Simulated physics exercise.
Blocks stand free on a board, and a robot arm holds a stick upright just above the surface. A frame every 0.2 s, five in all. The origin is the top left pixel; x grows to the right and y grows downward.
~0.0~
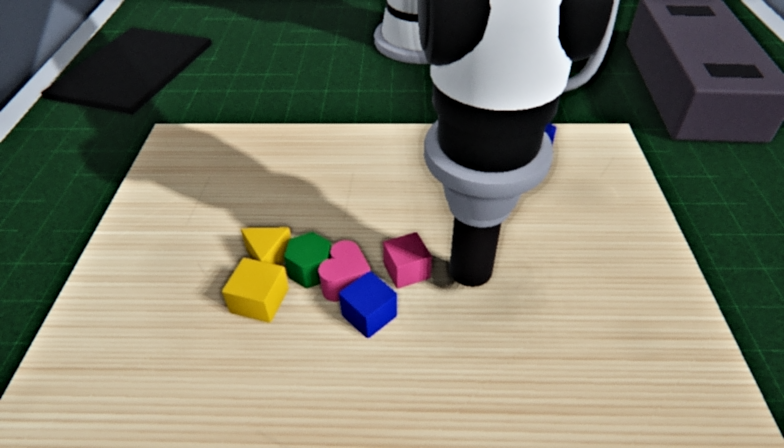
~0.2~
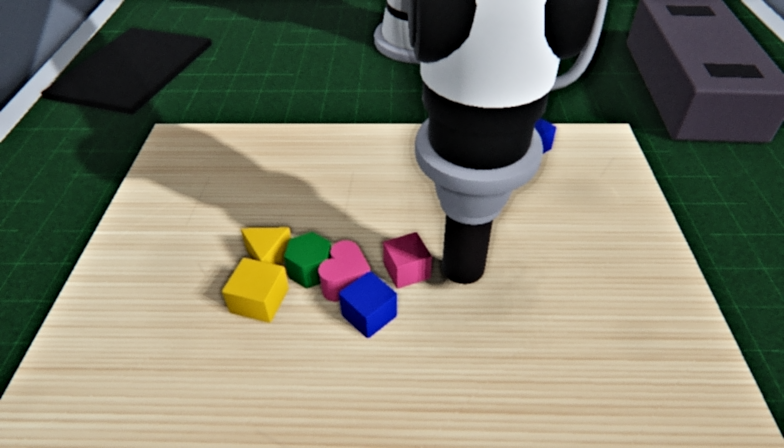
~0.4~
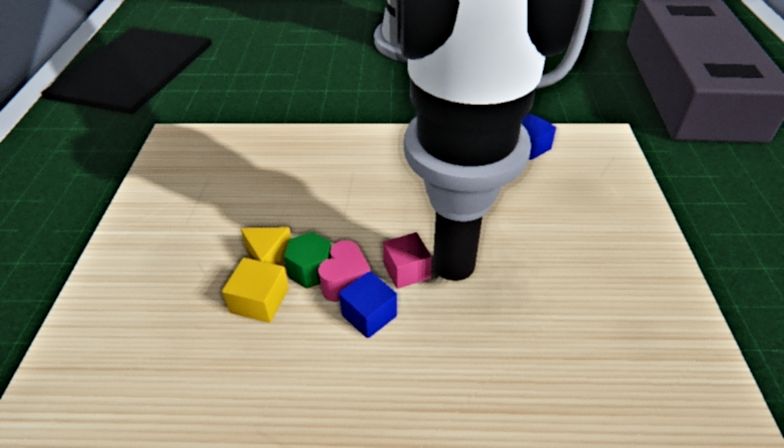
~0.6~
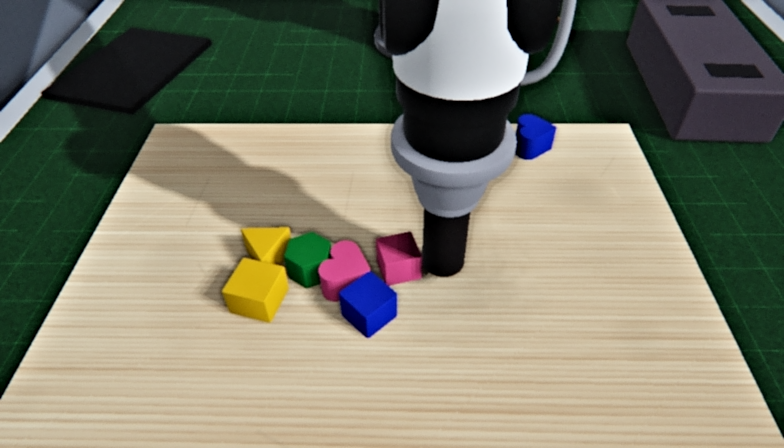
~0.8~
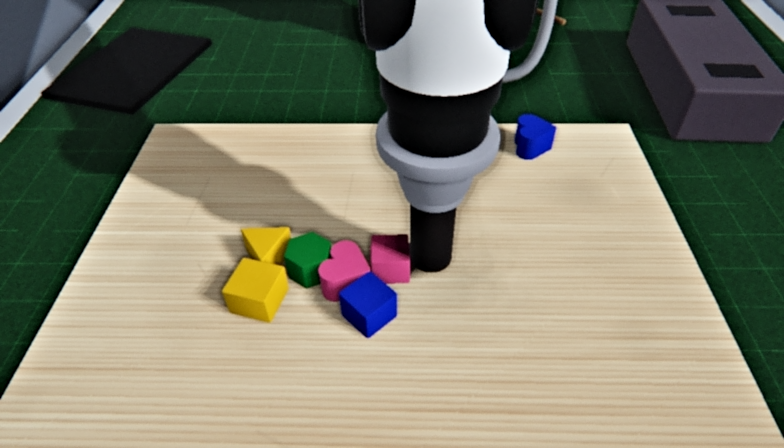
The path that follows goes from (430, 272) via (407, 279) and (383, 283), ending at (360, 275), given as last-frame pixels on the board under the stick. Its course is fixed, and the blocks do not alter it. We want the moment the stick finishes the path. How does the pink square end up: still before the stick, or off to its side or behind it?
The stick will still be pushing it.
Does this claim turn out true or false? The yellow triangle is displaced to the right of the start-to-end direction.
The statement is correct.
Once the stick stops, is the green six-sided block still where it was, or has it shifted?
It gets moved.
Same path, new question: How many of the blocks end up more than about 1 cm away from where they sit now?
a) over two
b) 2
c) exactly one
a
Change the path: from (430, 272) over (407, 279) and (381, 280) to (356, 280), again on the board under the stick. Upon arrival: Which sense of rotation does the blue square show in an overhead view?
Rotation: Counter-clockwise.
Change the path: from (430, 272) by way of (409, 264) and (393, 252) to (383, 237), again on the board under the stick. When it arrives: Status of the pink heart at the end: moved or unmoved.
The pink heart changes place.
The first path, step by step. Halfway along, stick at (395, 269); yellow triangle at (259, 236); green six-sided block at (290, 247), turned 25° clockwise; pink heart at (313, 271), turned 20° clockwise; blue square at (365, 296); pink square at (353, 259).
At the end, stick at (359, 261); yellow triangle at (240, 226), turned 30° clockwise; green six-sided block at (258, 246), turned 50° clockwise; pink heart at (279, 275); blue square at (365, 296), turned 15° anticlockwise; pink square at (315, 256), turned 20° anticlockwise.
